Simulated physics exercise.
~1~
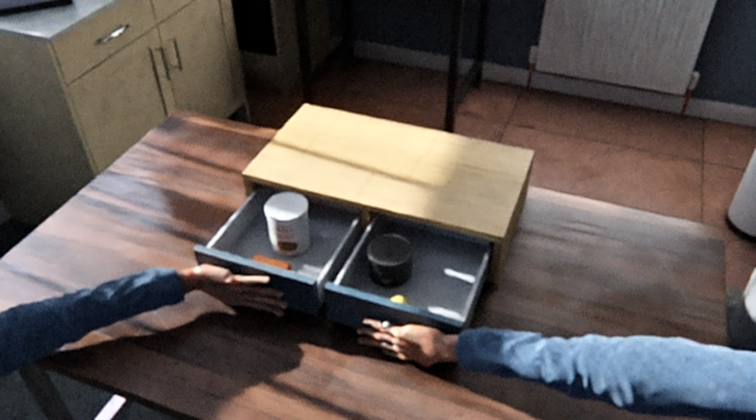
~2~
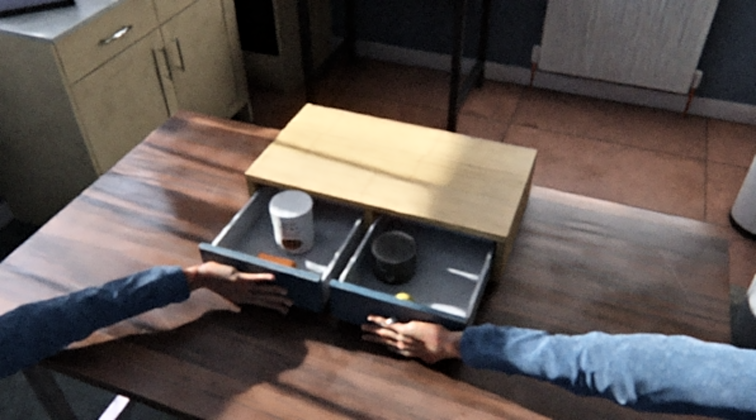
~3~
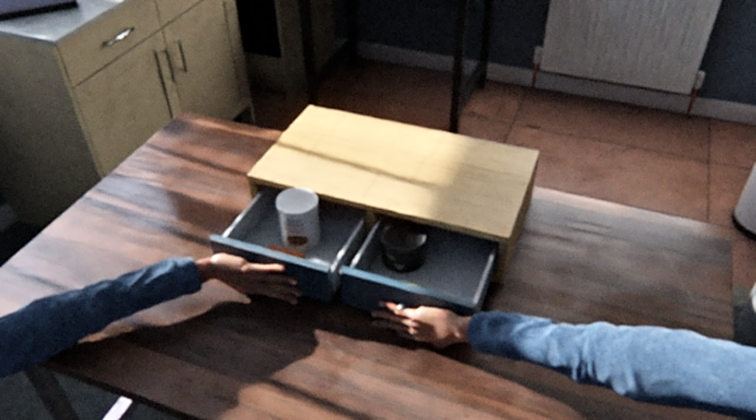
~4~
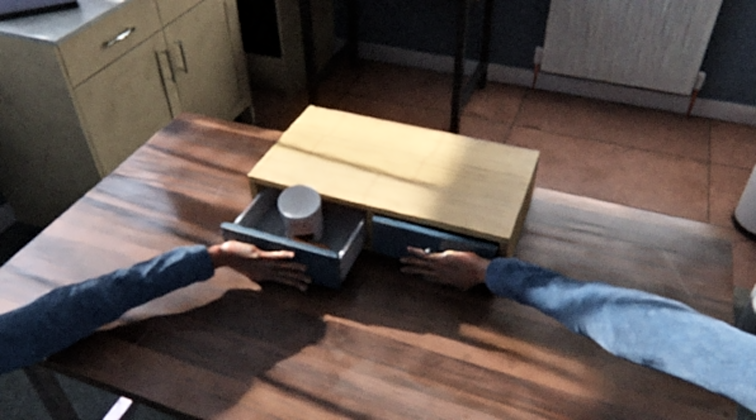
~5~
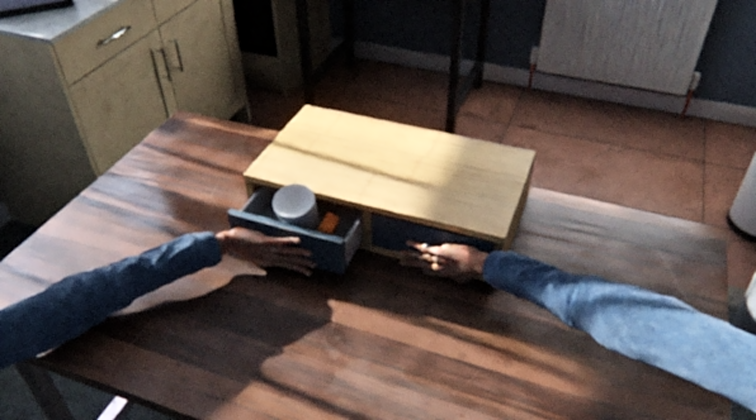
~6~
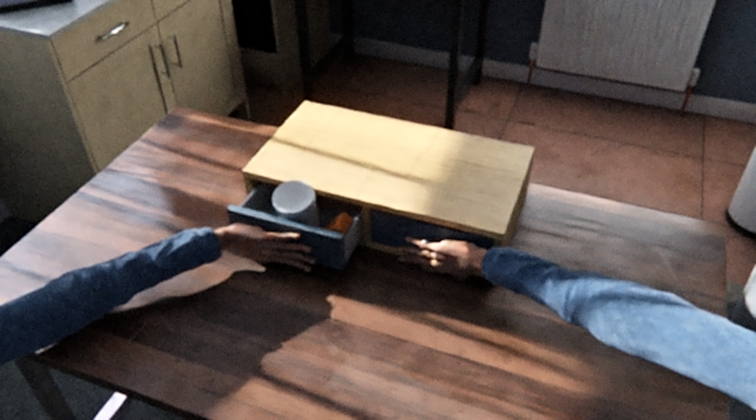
Two hands pushed in the side-by-side drawers of a small wooden chest on a table, one holding a white tub and an orange item, the other a black tub. The right drawer shut fully, but the left stopped partway and stayed ajar.
